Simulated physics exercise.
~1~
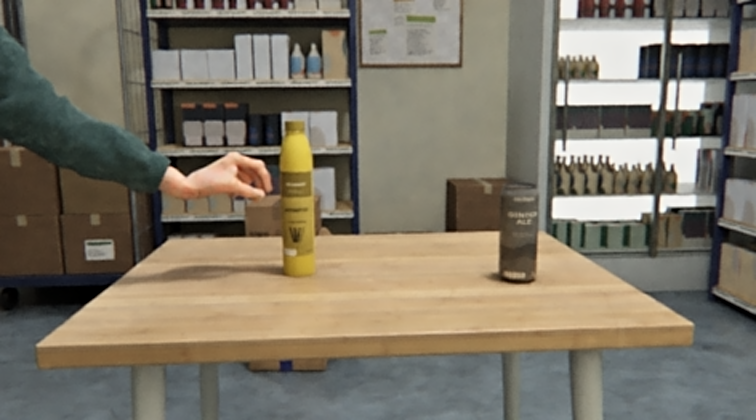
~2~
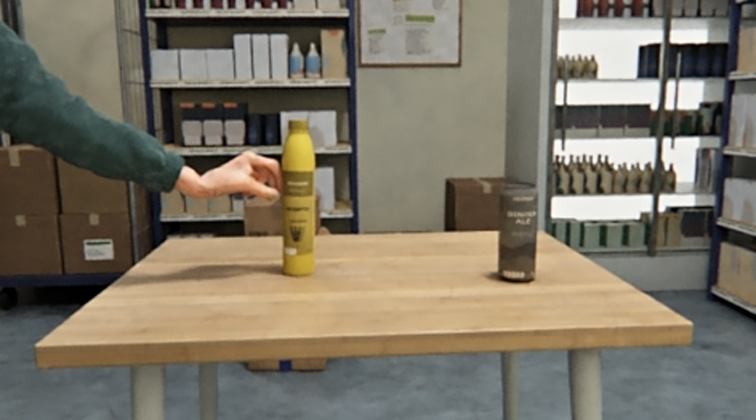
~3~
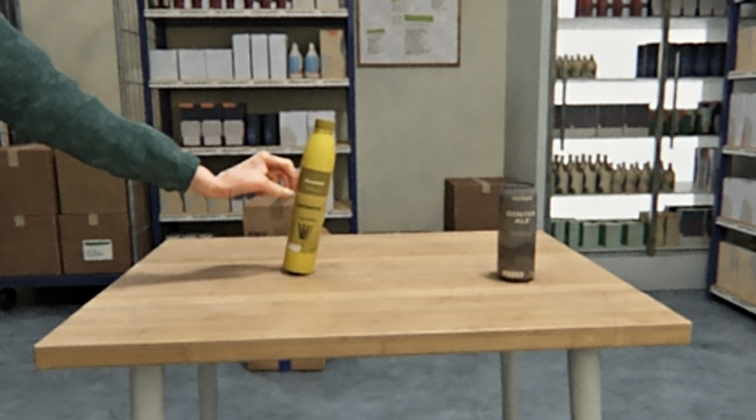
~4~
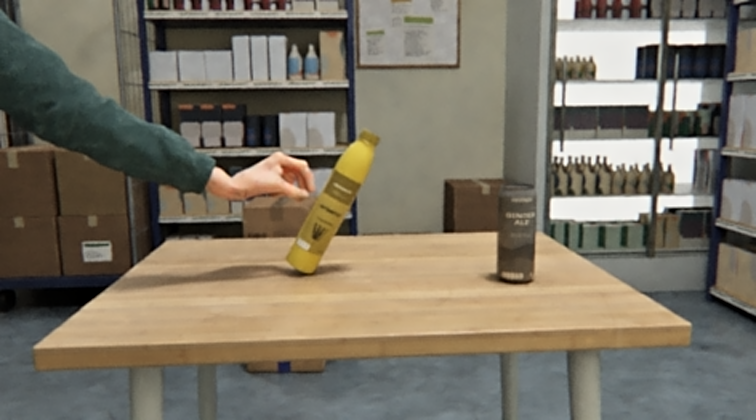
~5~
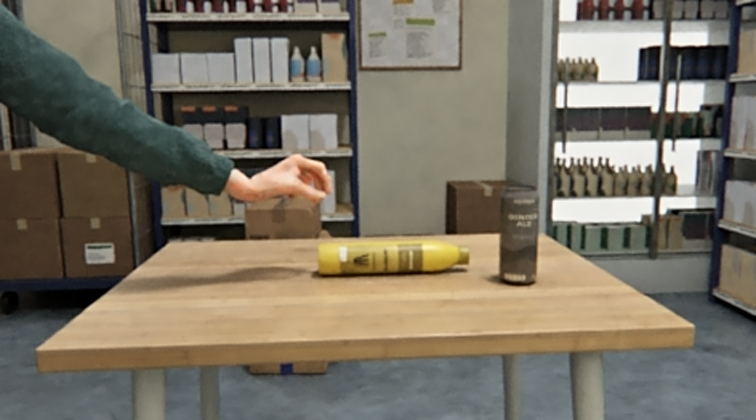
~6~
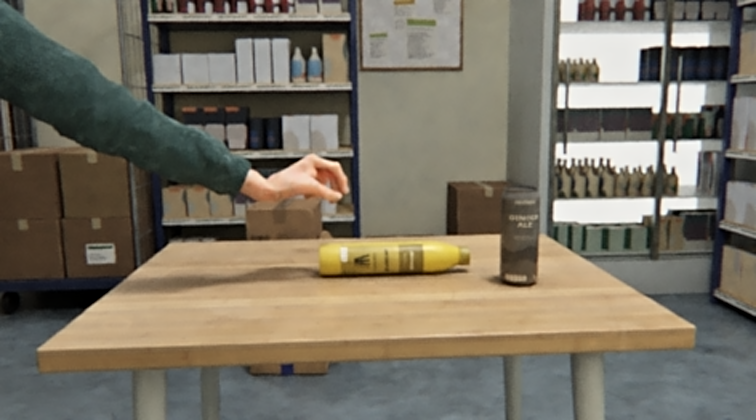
A hand pushes a standing yellow bottle rightward until it tips over beside a grey can.
